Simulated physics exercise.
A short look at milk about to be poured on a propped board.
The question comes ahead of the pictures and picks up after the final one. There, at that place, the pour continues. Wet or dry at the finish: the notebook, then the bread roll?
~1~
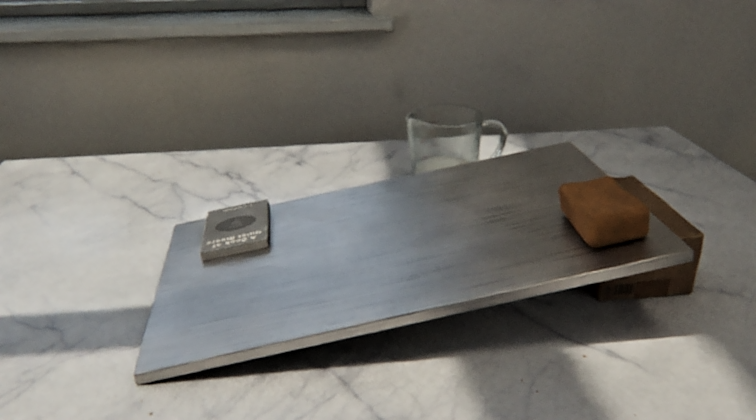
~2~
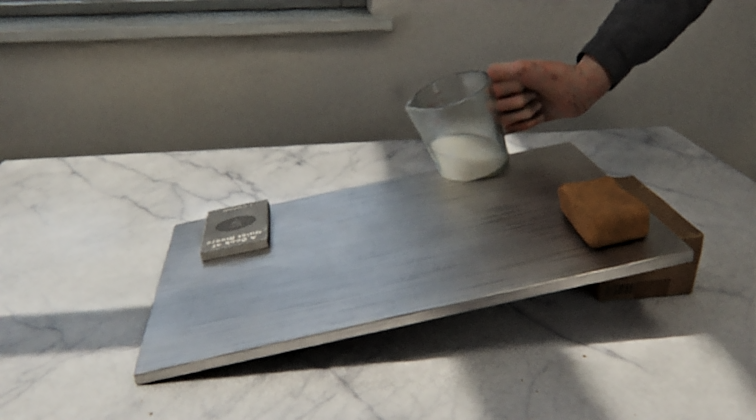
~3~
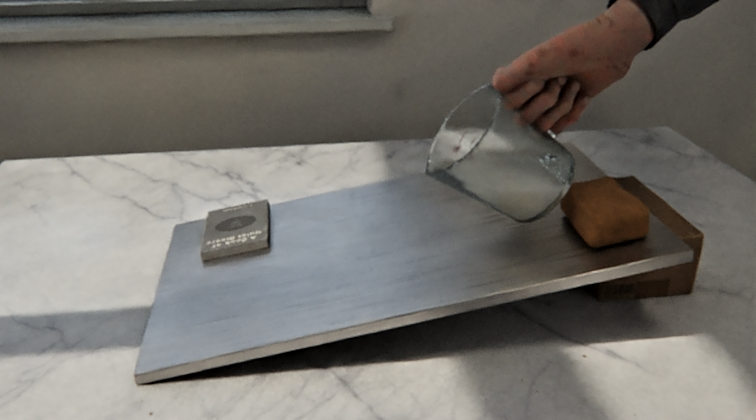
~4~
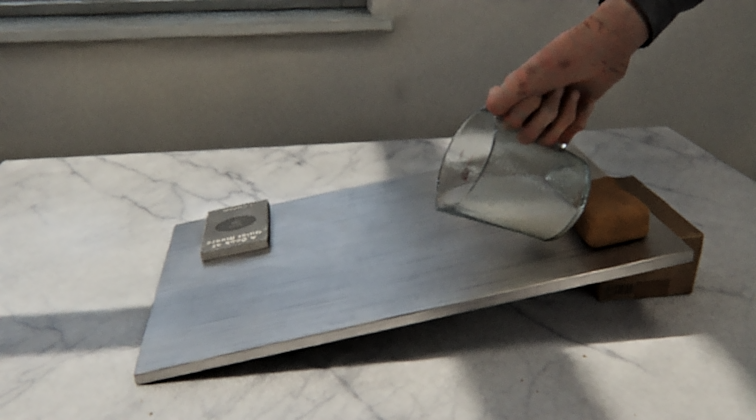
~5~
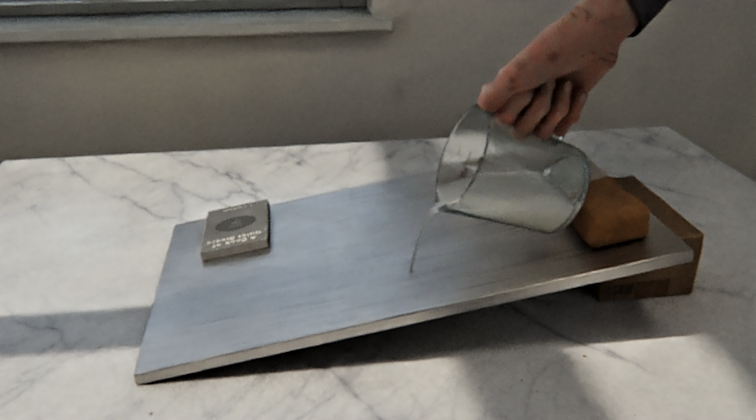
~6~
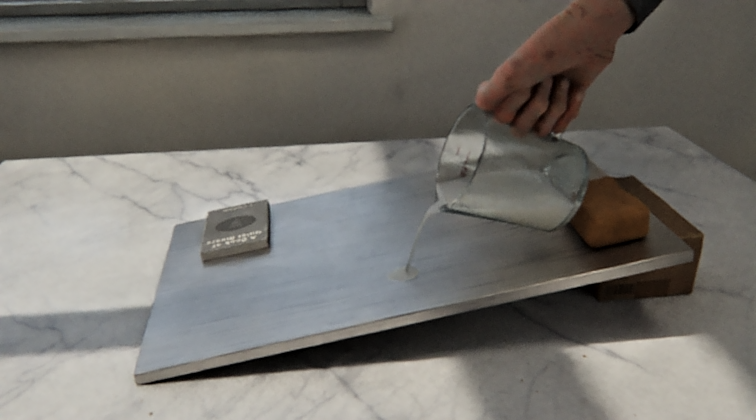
Notebook - dry; bread roll - dry.
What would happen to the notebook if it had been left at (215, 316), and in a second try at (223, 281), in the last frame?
Lab note - try 1: It gets touched by it; try 2: It gets touched by it.
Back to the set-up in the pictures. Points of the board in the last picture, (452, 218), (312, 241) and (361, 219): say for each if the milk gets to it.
Spot by spot: Missed, then missed, then missed.
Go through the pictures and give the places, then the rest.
In the first picture, the board slopes down to the left; measuring jug (446, 149) about a quarter full; notebook (237, 228); bread roll (601, 210).
In the second picture, measuring jug about a quarter full, surface at (469, 147); notebook (237, 228).
In the third picture, measuring jug (502, 156) tipped 50° with all of its load; bread roll (601, 210).
In the fourth picture, the board slopes down to the left; measuring jug (512, 177) tipped 65° with all of its load; notebook (237, 228).
In the fifth picture, the first of it lands; measuring jug (510, 173) tipped 65° with all of its load; bread roll (601, 210).
In the sixth picture, the first of it lands; measuring jug (509, 171) tipped 70° with all of its load; notebook (237, 228); bread roll (601, 210).
Shortly, it runs down to the left; the notebook is still dry; the bread roll is still dry.
Then, it runs down to the left and off the end; the notebook is still dry; the bread roll is still dry.
At the finish, it runs down to the left and off the end; the notebook is still dry; the bread roll is still dry.
